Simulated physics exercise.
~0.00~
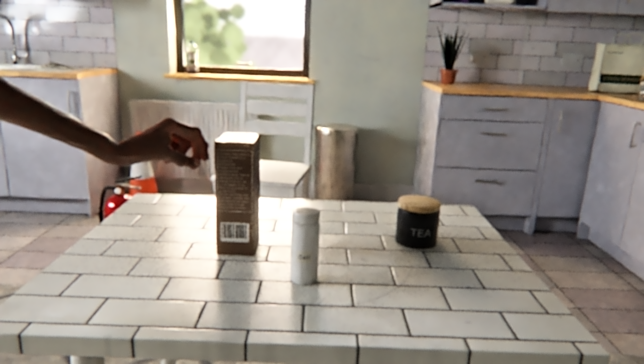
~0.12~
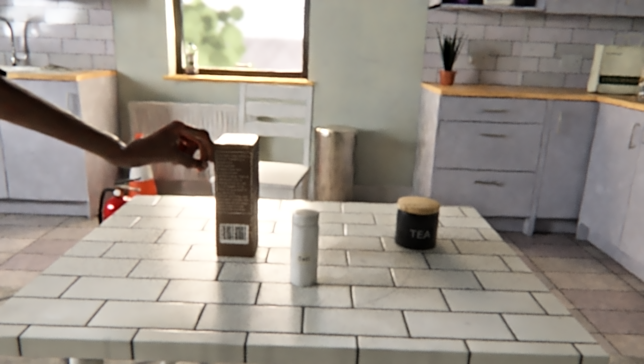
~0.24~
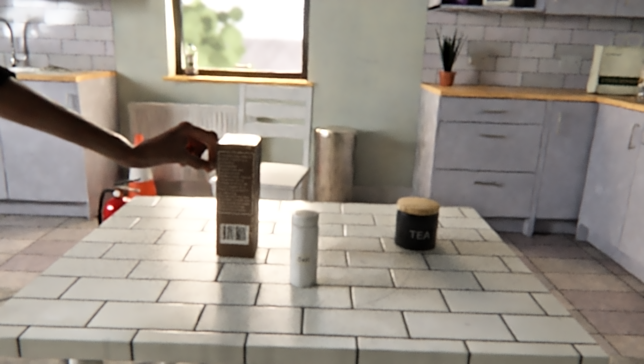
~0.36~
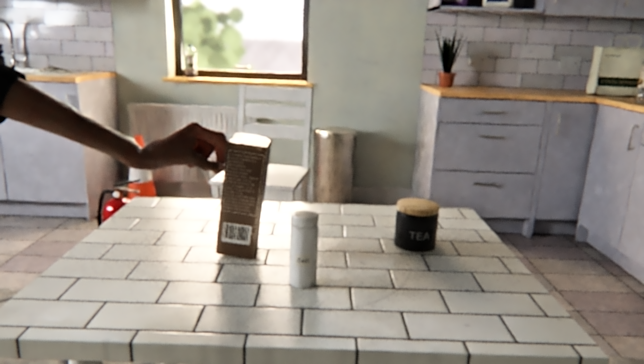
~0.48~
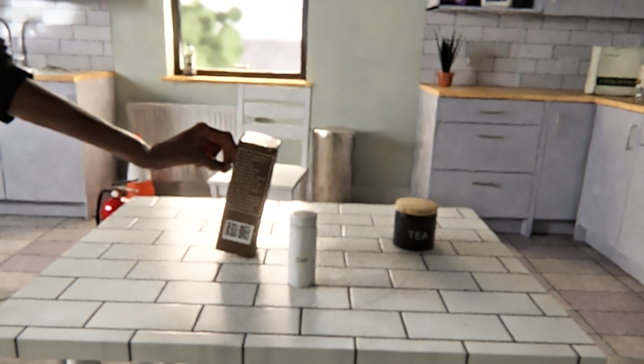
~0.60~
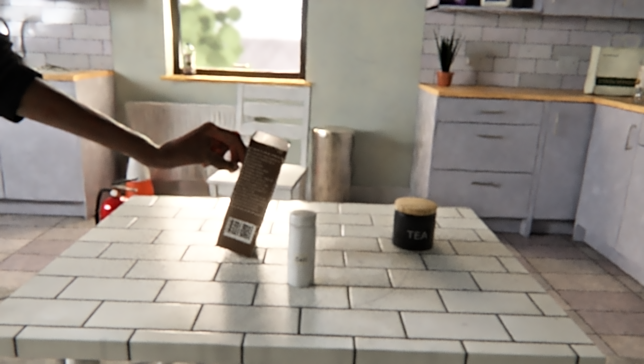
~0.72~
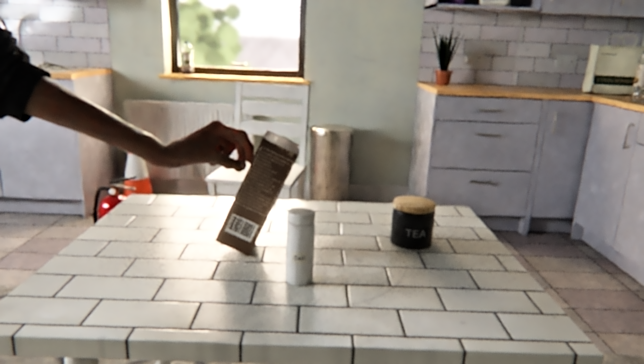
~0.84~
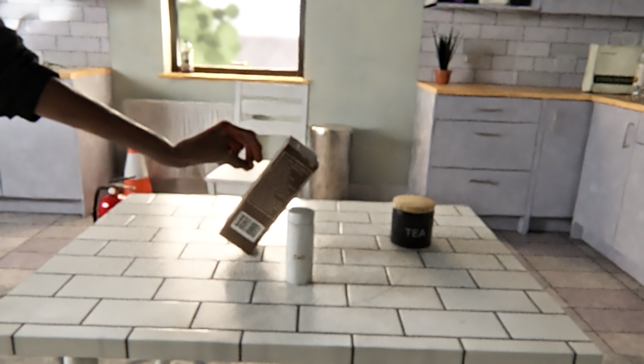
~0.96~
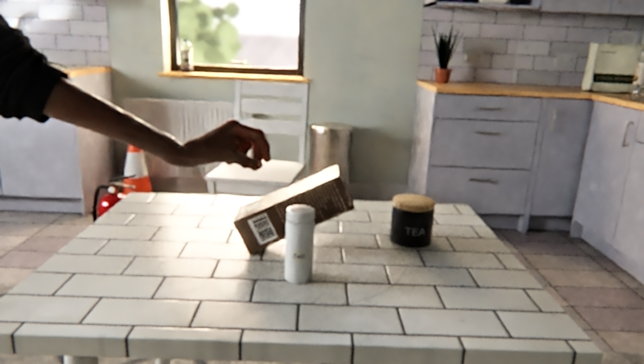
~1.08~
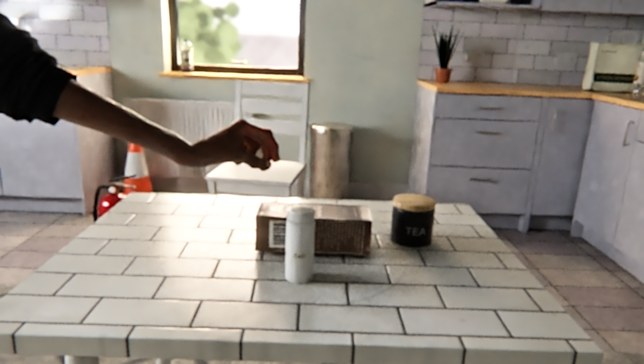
On a white tiled kitchen table, a hand pushes a tall brown carton rightward until it tips onto its side behind a white shaker.
